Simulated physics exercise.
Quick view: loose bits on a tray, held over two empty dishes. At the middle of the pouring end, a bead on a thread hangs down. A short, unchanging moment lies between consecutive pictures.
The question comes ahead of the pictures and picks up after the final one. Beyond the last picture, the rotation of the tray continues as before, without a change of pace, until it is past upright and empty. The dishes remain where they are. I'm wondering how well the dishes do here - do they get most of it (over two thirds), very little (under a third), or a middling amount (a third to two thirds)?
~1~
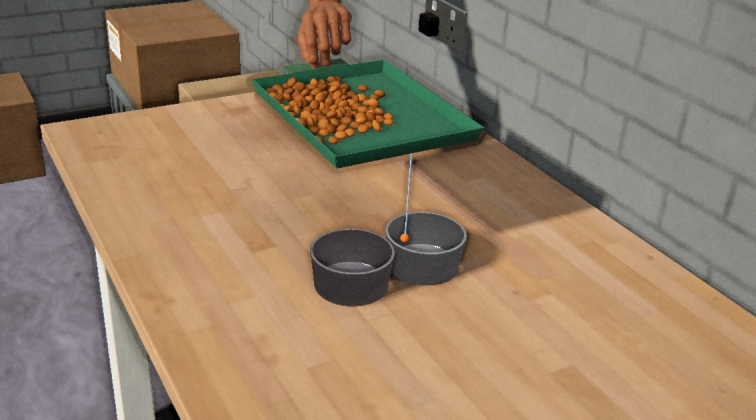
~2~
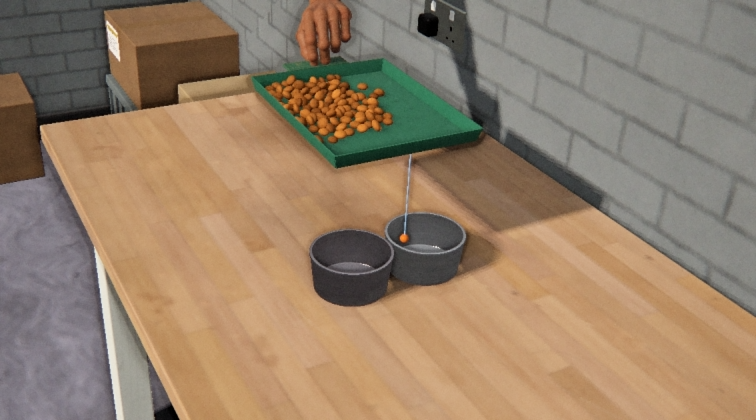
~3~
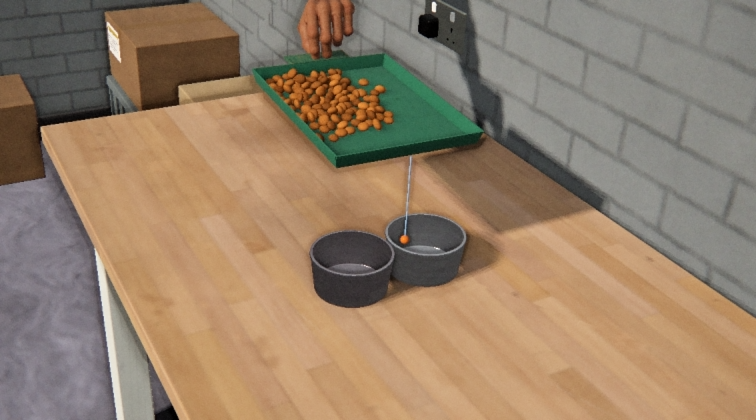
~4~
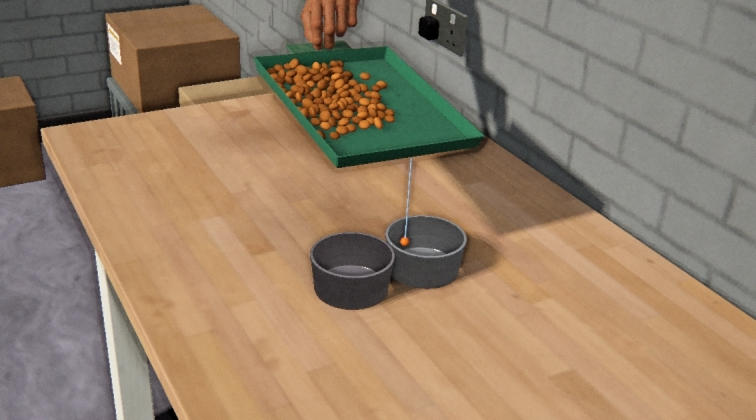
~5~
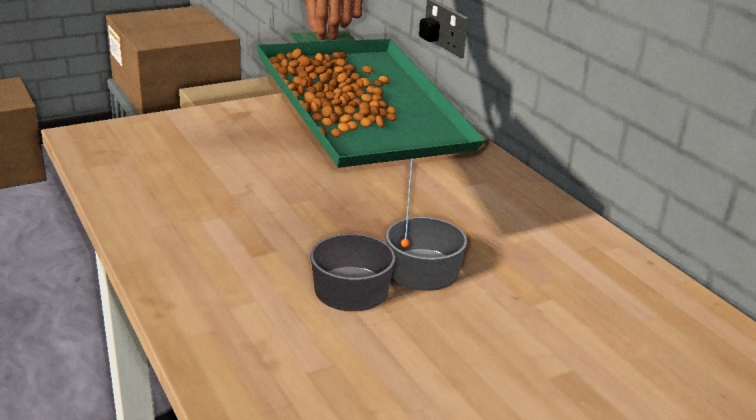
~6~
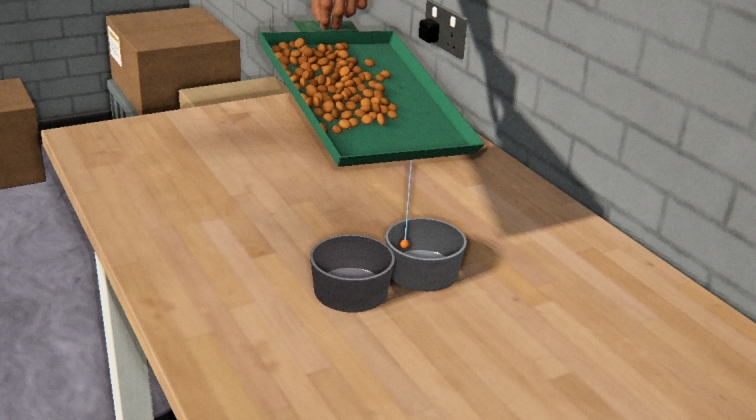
They get very little, under a third.
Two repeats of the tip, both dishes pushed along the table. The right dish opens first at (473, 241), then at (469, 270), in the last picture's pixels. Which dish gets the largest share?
In turn: The dish on the right-hand side, then the dish on the right-hand side.
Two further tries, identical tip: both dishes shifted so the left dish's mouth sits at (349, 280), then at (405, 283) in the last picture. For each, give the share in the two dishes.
Approximately 40 percent, followed by approximately 80 percent.
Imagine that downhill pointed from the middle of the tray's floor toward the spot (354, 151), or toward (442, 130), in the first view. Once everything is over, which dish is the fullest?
Try one - the dish to the left; try two - the dish to the right.
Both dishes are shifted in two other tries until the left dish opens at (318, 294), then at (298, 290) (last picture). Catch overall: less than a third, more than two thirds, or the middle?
Under a third; below one third.
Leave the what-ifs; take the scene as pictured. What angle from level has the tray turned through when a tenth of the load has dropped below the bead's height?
Approx. 70° from level.
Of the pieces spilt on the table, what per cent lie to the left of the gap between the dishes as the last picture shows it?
It amounts to some 0 percent.
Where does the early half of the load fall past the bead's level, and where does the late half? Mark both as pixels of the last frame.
Points: About (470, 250), then about (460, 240).
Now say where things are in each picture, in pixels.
In the first picture, corners of the pouring end near (337, 154) and (479, 126), level; middle of the load near (326, 107), bits of cat kibble; left dish near (371, 285); right dish near (446, 265); bead on its thread near (405, 238).
In the second picture, corners of the pouring end near (337, 154) and (478, 127), level; middle of the load near (325, 106).
In the third picture, corners of the pouring end near (338, 154) and (479, 130), tipped barely, lowest at the right corner; middle of the load near (326, 101).
In the fourth picture, corners of the pouring end near (339, 154) and (480, 134), tipped a little, lowest at the right corner; middle of the load near (328, 95).
In the fifth picture, corners of the pouring end near (341, 155) and (480, 138), tipped a little, lowest at the right corner; middle of the load near (330, 89).
In the sixth picture, corners of the pouring end near (342, 154) and (480, 142), tipped clearly, lowest at the right corner; middle of the load near (332, 82); left dish near (371, 291); right dish near (446, 271).
Shortly afterwards, tray tipped steeply; the bulk on the tray; a little in the air.
Next, tray tipped right over; near a quarter on the tray; only a few in the right dish; near two thirds outside both; a little in the air.
Some moments later, tray tipped past a quarter turn; a little in the right dish; the bulk outside both.
In the end, tray tipped past a quarter turn; none at all in the left dish; a little in the right dish; the bulk outside both.
